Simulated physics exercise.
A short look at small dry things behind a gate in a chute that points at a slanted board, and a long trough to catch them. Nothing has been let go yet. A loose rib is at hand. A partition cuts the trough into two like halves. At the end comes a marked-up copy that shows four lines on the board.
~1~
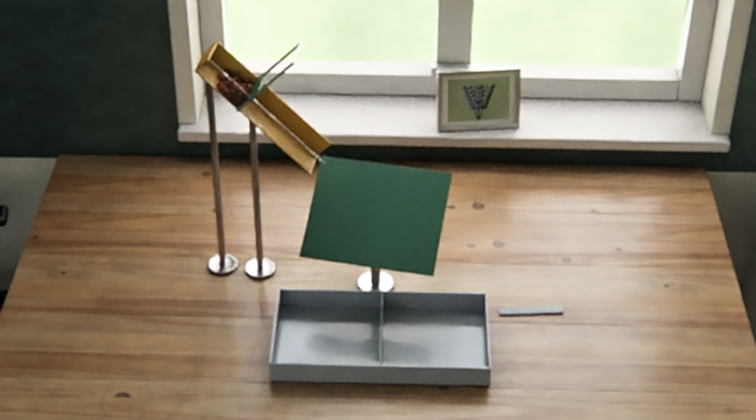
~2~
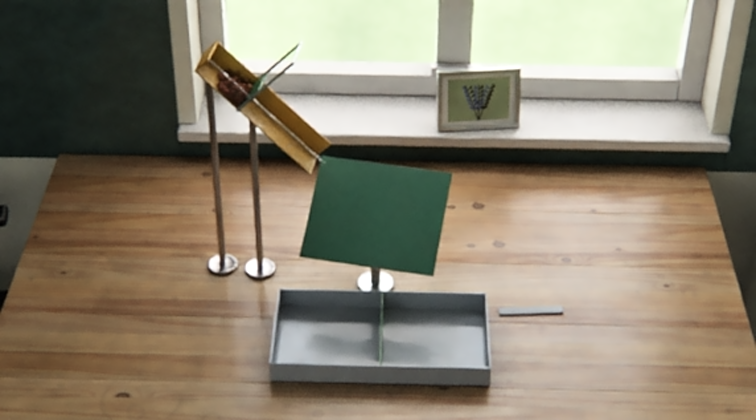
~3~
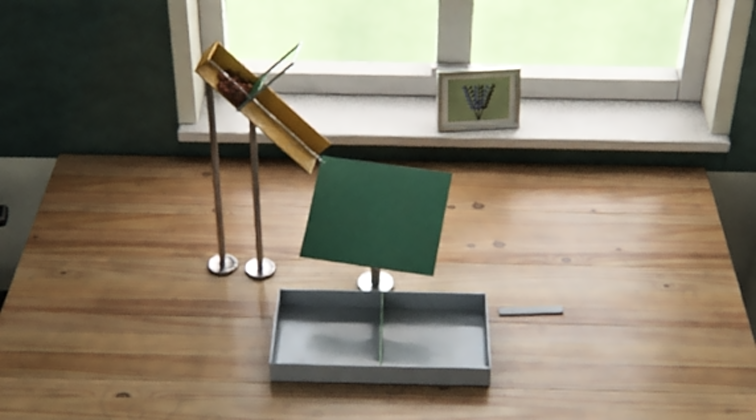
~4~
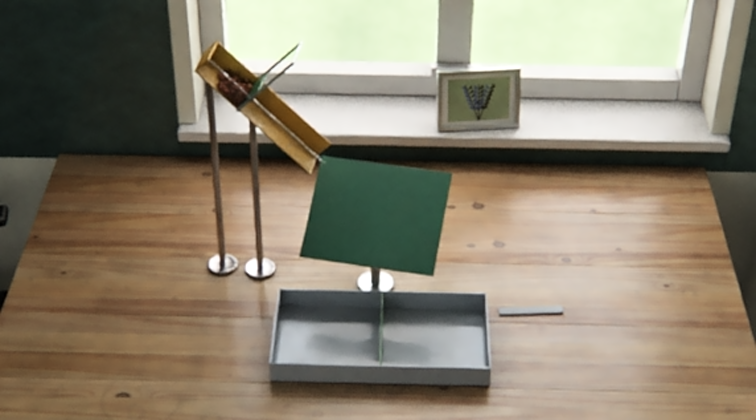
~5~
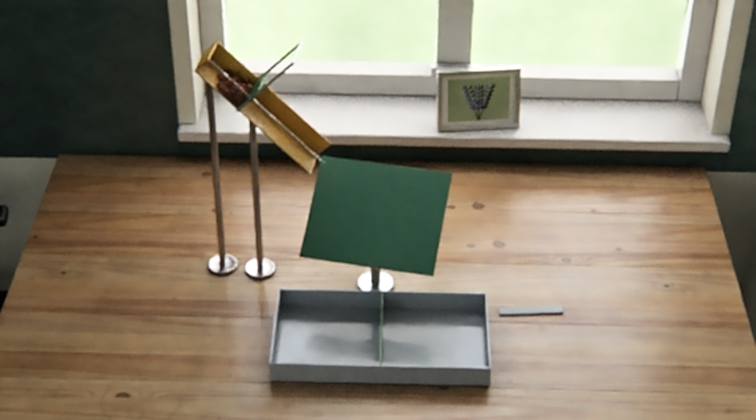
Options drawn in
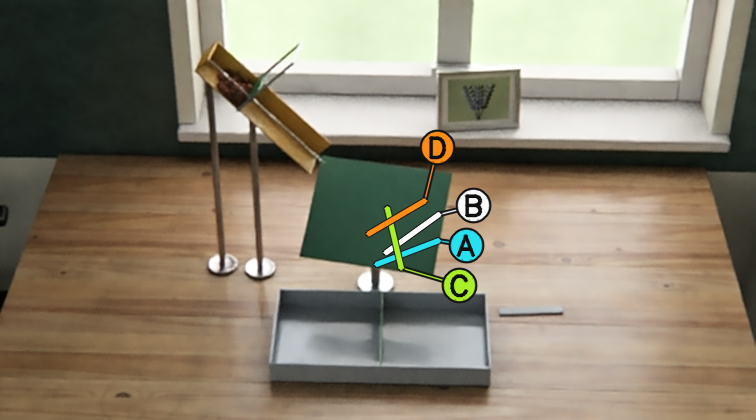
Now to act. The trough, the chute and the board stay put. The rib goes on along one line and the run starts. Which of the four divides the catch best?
It is C.
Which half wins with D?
More lands on the left.
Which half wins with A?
Left.
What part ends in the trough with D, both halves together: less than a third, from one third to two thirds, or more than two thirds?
Line D gives more than two thirds.
On the marked copy, line A from (438, 240) to (376, 264); line B from (438, 214) to (386, 252); line C from (387, 208) to (401, 267); line D from (424, 200) to (368, 233).
With A, of what is caught, all in the left half, none in the right.
With B, of what is caught, nearly all in the left half, a stray few in the right.
With C, of what is caught, about half in the left half, about half in the right.
With D, of what is caught, most in the left half, a small part in the right.
